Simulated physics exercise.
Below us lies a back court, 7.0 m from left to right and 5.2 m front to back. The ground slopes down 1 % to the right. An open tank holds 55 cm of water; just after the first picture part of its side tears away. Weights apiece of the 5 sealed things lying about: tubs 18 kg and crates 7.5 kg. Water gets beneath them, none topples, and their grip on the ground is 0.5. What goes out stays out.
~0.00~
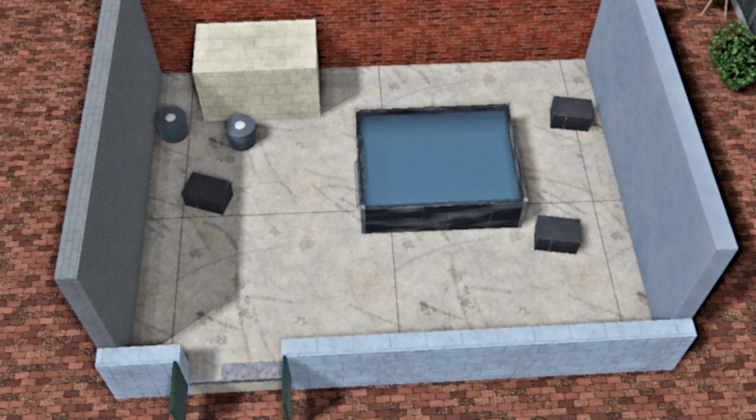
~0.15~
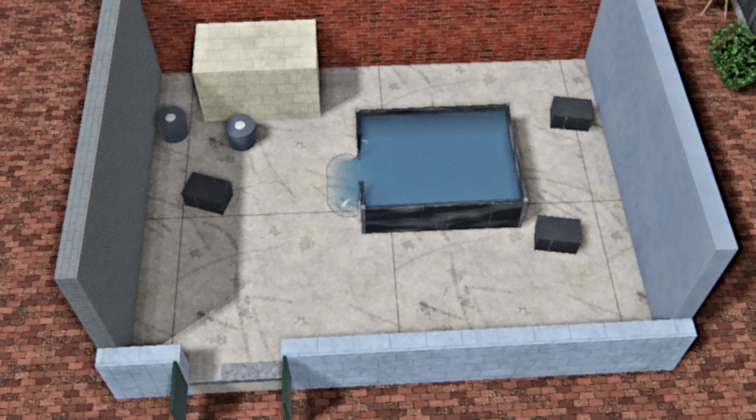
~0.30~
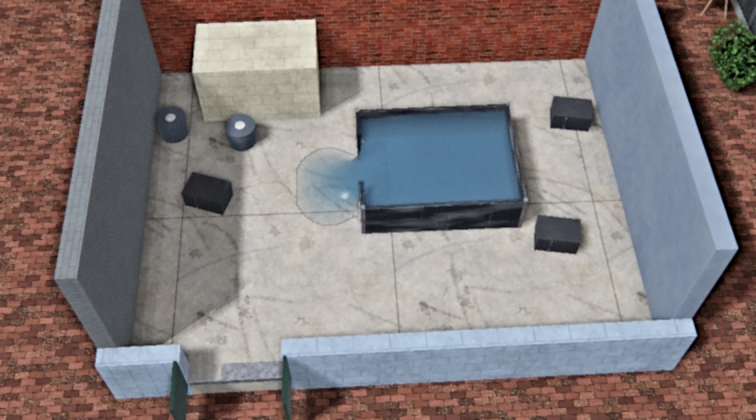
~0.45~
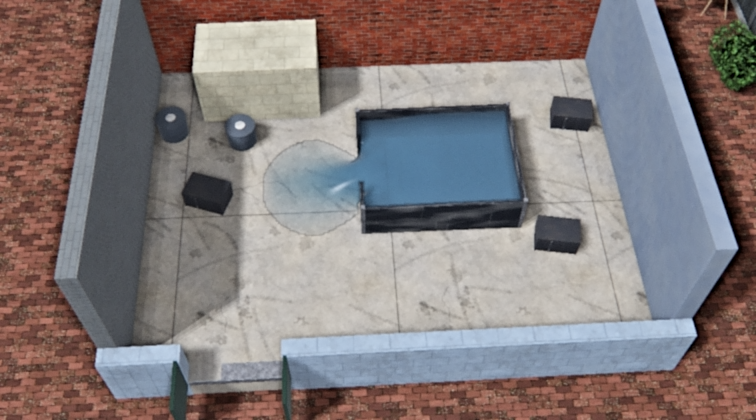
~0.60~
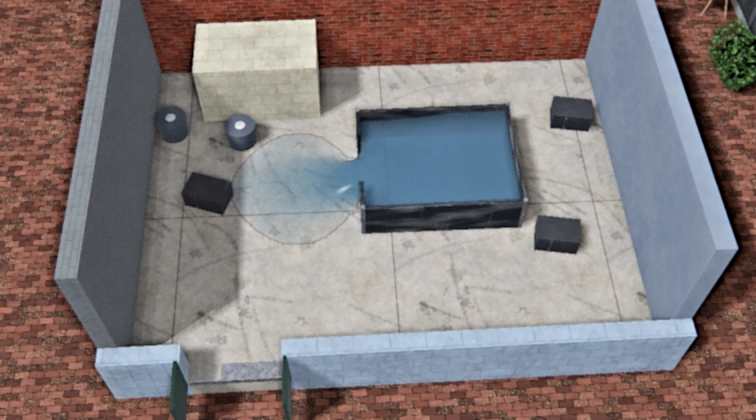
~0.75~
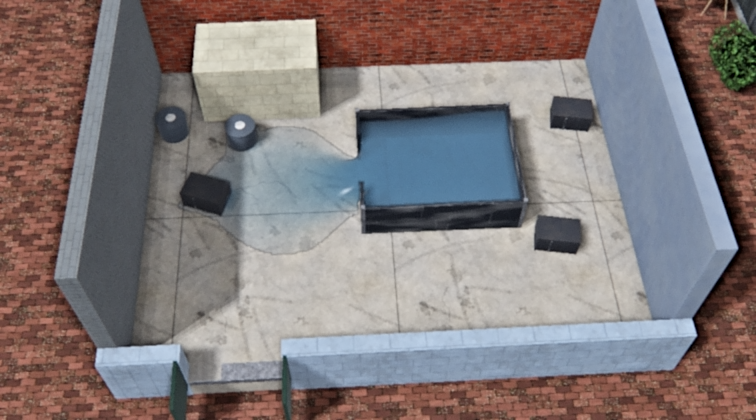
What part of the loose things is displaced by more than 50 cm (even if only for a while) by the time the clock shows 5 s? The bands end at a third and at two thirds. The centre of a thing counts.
Share: From one to two thirds.
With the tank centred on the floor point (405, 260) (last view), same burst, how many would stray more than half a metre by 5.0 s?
In that case 2 of them.
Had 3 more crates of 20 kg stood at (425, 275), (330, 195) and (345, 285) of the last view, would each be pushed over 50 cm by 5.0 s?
In that order: Less, more, less.
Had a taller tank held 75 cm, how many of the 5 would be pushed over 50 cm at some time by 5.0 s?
In that case 3 of them.
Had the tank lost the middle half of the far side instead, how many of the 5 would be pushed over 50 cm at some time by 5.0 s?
Then 2.
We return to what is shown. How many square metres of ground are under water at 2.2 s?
Some 15 m2.
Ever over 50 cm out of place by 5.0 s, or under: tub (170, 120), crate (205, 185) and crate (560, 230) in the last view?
In that order: Past it, over, under.
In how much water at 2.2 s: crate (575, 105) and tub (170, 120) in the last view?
About 0 and 10 cm.
After 1.1 s 0 of 5 are over 50 cm from their spots; 0 afloat.
After 2.2 s 2 of 5 are over 50 cm from their spots; 2 afloat.
After 3.5 s 3 of 5 are over 50 cm from their spots; 3 afloat.
After 5.0 s 3 of 5 are over 50 cm from their spots, and 3 have been at some point; 3 afloat.
